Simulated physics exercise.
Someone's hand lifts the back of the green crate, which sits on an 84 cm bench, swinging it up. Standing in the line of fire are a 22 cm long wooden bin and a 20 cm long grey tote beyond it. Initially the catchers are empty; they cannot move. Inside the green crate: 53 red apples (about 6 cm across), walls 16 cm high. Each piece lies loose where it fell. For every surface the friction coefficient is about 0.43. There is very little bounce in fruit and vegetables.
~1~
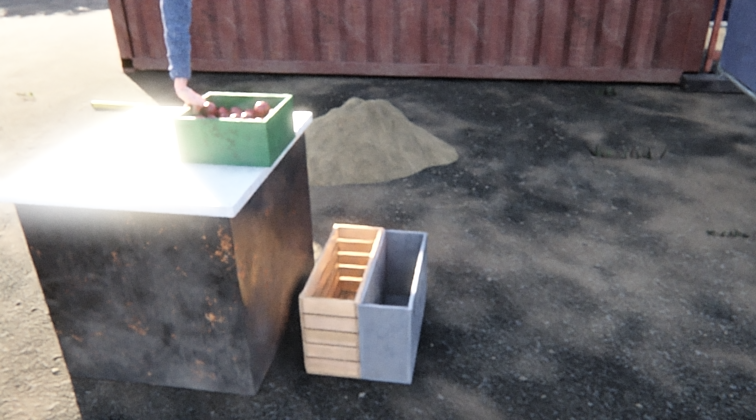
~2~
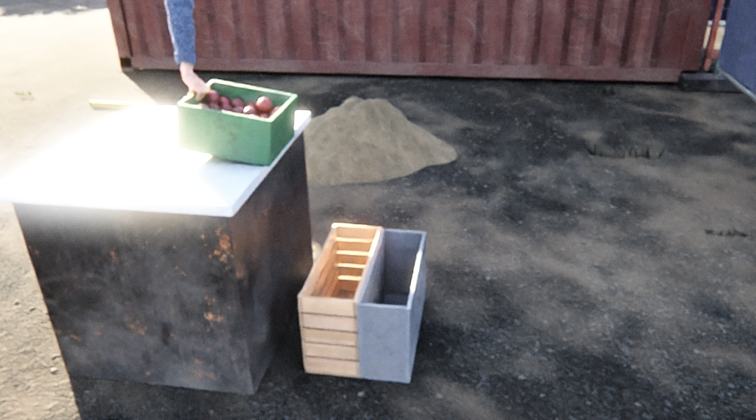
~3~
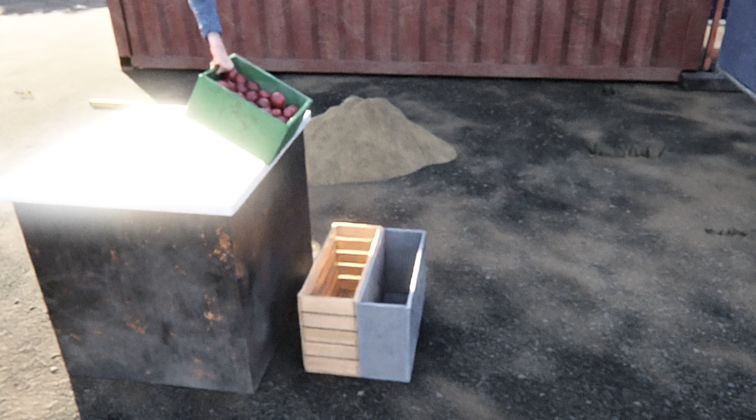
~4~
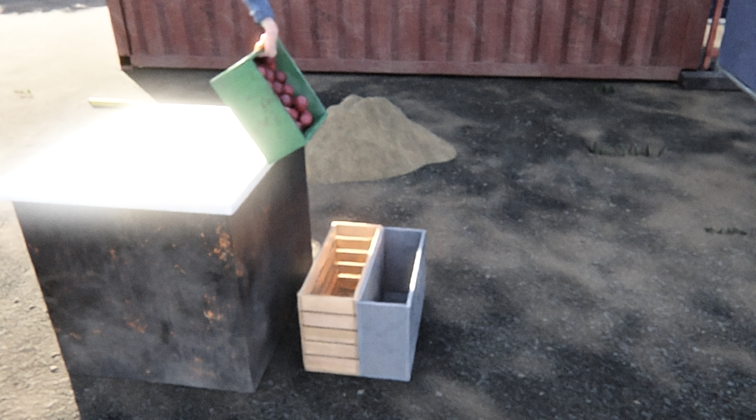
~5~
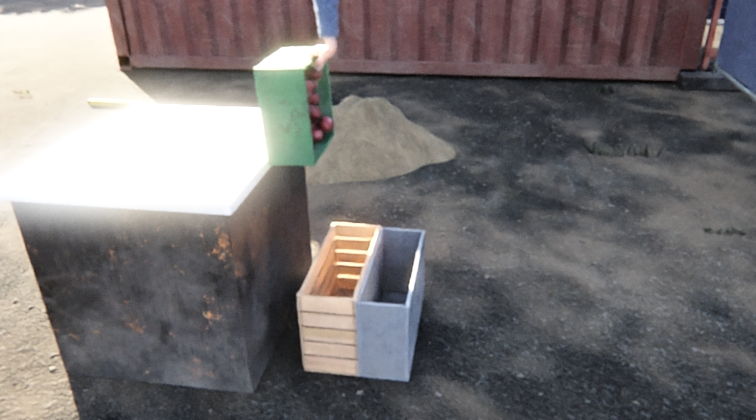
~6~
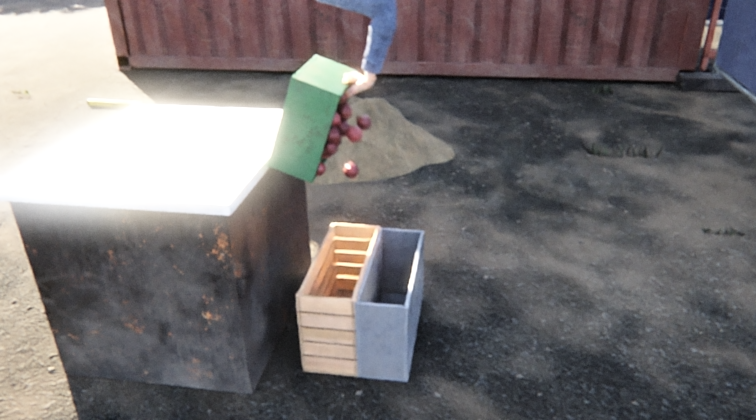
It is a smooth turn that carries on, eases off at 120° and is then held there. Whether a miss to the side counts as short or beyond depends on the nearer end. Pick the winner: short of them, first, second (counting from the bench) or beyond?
Most end up in the far one, the grey tote.
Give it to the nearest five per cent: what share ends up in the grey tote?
60 %.
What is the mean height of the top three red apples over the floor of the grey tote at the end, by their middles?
Height: About 19 cm.
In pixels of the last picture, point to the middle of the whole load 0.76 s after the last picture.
Estimated centre in the last picture: (401, 325).
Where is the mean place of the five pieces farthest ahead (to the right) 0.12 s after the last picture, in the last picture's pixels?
Somewhere near pixel (397, 191).
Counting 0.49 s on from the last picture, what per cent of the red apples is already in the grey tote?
Some 55 per cent by then.
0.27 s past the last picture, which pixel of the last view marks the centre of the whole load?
Roughly at pixel (394, 255).
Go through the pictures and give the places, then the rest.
In the first picture (places track the rim corner closest to us here), green crate (263, 121); wooden bin (354, 302); tipped 0°; all still inside.
Green crate (268, 120); tipped 9°, in the second picture.
Green crate (286, 125); tipped 30°, in the third picture.
Green crate (305, 140); tipped 59°, in the fourth picture.
Green crate (315, 162); tipped 87°, in the fifth picture.
Green crate (314, 179); wooden bin (351, 300); tipped 110°; 5 out, the lowest apple at (351, 171), in the sixth picture.
Then, 0.12 s after the last picture, tilt 120°; 17 still in the green crate and 36 in the air.
Then, 0.27 s after the last picture, tilt 120°; 3 still in the green crate, 2 in the wooden bin, 14 in the grey tote, 2 on the ground beyond the grey tote and 32 in the air.
Then, 0.49 s after the last picture, tilt 120°; 6 in the wooden bin, 28 in the grey tote, 9 on the ground beyond the grey tote and 10 in the air.
Final count (0.76 s after the last picture), 7 in the wooden bin, 33 in the grey tote and 13 on the ground beyond the grey tote.
